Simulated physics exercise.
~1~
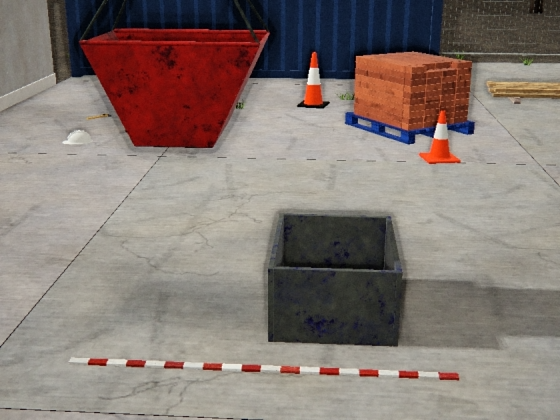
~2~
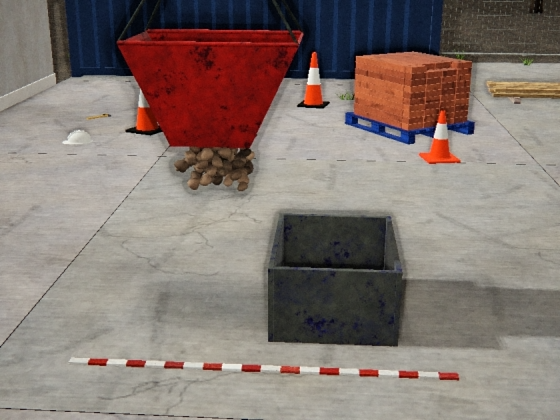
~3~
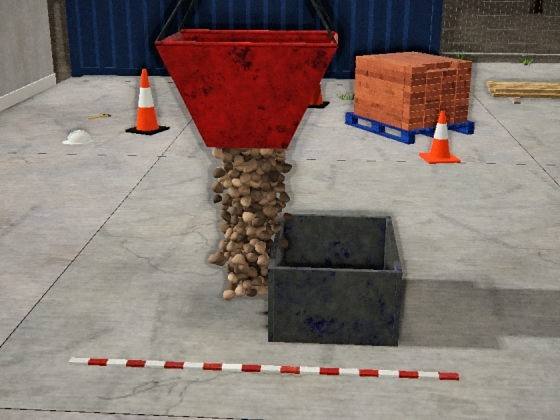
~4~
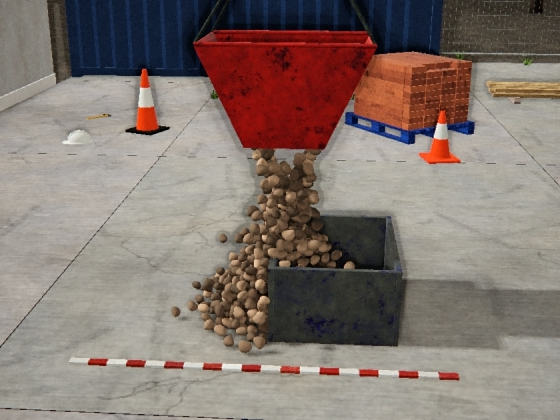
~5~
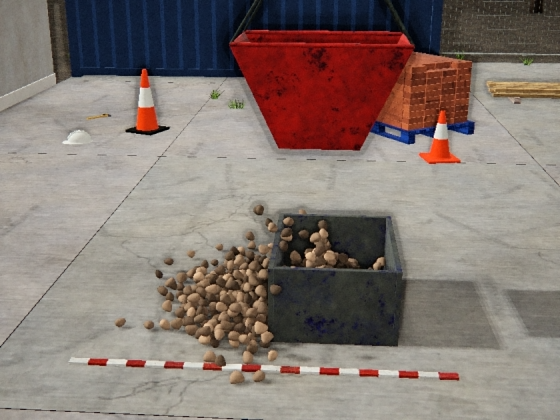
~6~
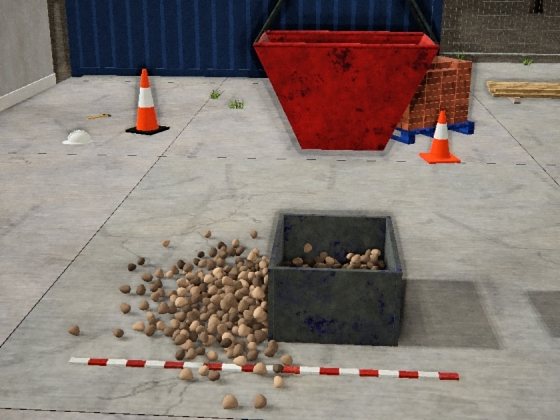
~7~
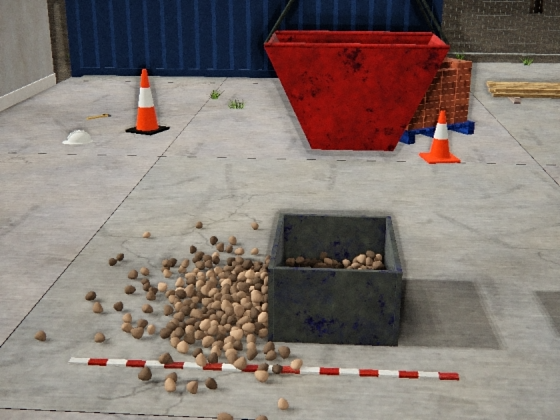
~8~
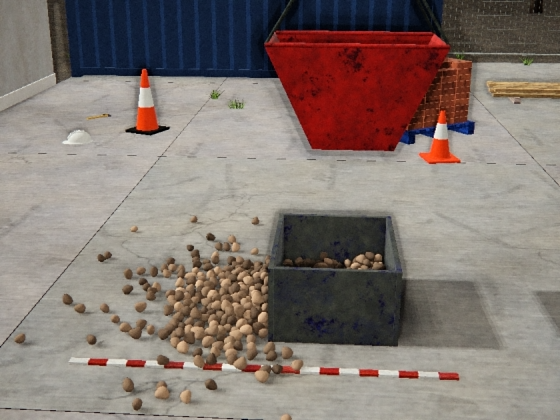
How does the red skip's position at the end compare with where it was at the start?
At the start the red skip hung on the left side of the yard, in front of the blue container. By the end it was farther right, partly hiding the stack of bricks.
